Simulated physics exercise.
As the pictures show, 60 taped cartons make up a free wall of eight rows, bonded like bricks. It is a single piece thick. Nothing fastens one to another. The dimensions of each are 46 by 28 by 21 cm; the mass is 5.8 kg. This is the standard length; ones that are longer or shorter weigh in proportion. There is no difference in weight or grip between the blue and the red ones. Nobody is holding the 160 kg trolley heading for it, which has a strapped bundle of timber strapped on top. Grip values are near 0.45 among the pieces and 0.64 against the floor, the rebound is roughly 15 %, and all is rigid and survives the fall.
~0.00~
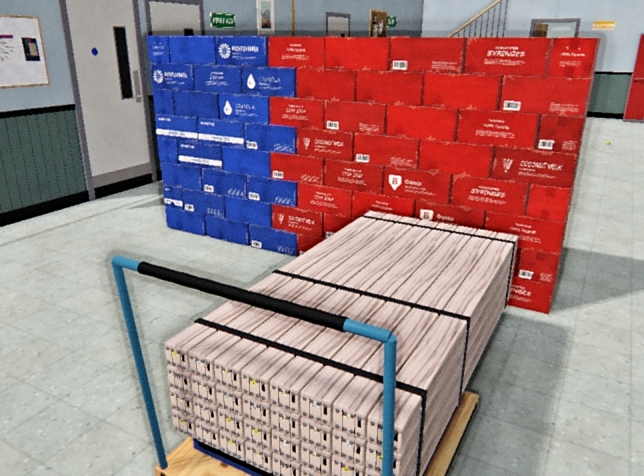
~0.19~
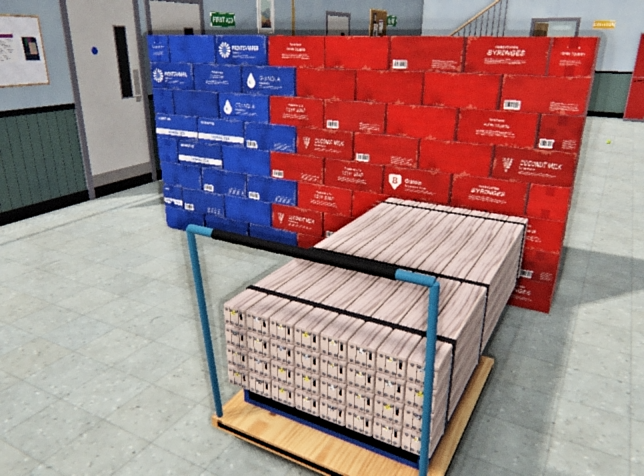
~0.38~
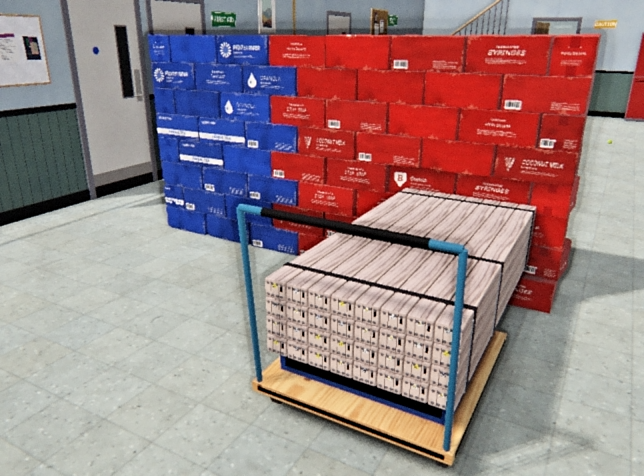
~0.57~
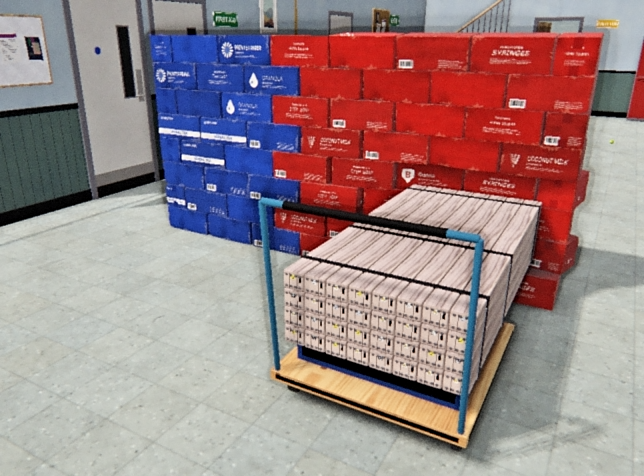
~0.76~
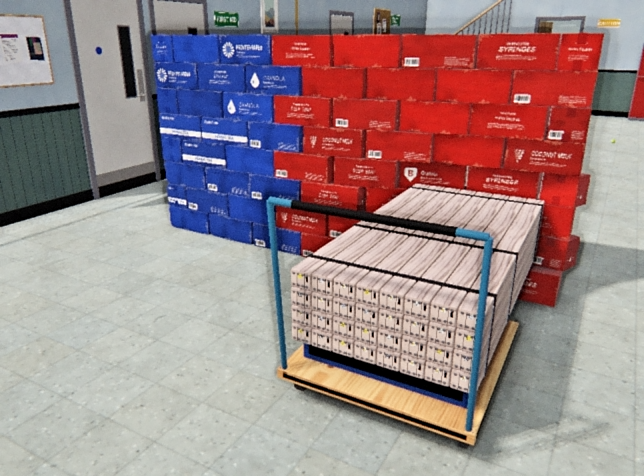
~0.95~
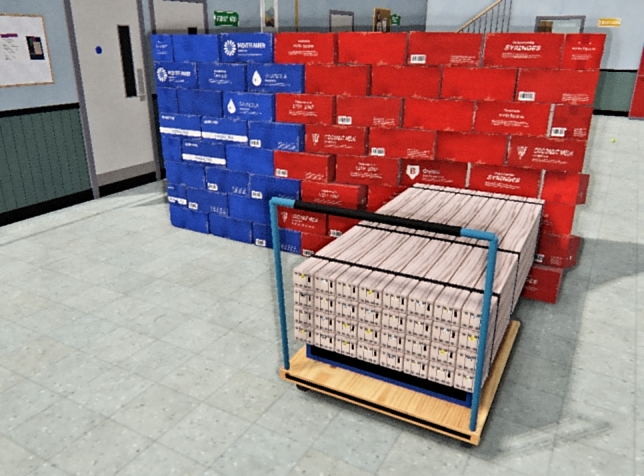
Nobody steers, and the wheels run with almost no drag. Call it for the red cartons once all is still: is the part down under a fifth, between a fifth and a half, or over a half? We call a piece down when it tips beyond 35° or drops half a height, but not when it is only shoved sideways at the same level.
Down part: Over a half.
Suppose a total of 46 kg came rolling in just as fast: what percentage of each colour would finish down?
Blue 0, red 0 %.
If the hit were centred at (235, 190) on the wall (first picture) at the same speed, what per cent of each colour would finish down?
That would leave blue at 80 % and red at 40 %.
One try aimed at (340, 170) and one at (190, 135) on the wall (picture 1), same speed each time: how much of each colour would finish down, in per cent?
Down by colour - blue: 70%, then 70%; red: 80%, then 10%.
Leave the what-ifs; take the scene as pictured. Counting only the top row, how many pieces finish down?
The number comes to 6.
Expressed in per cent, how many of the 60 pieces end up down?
I'd put it at about 50 percent.
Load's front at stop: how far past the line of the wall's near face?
Something like 20 cm.
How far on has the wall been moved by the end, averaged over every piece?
On average the pieces end up around 65 cm further on.
After 1.34 s, load 21 cm past the wall's line, stopped; none of the 36 red cartons down (0 of 60 in all colours); top red carton 16° from how it stood, 7 cm lower.
After 1.70 s, load 21 cm past the wall's line, stopped; 28 of the 36 red cartons down (30 of 60 in all colours); top red carton 45° from how it stood, 48 cm lower.
After 2.20 s, load 21 cm past the wall's line, stopped; 28 of the 36 red cartons down (30 of 60 in all colours); top red carton upside down.
In the end (3.3 s), load 21 cm past the wall's line, stopped; 28 of the 36 red cartons down (30 of 60 in all colours); top red carton upside down; top blue carton unmoved. That is 78 per cent. From the last view, middles, top red carton near (504, 180), top blue carton near (207, 48).
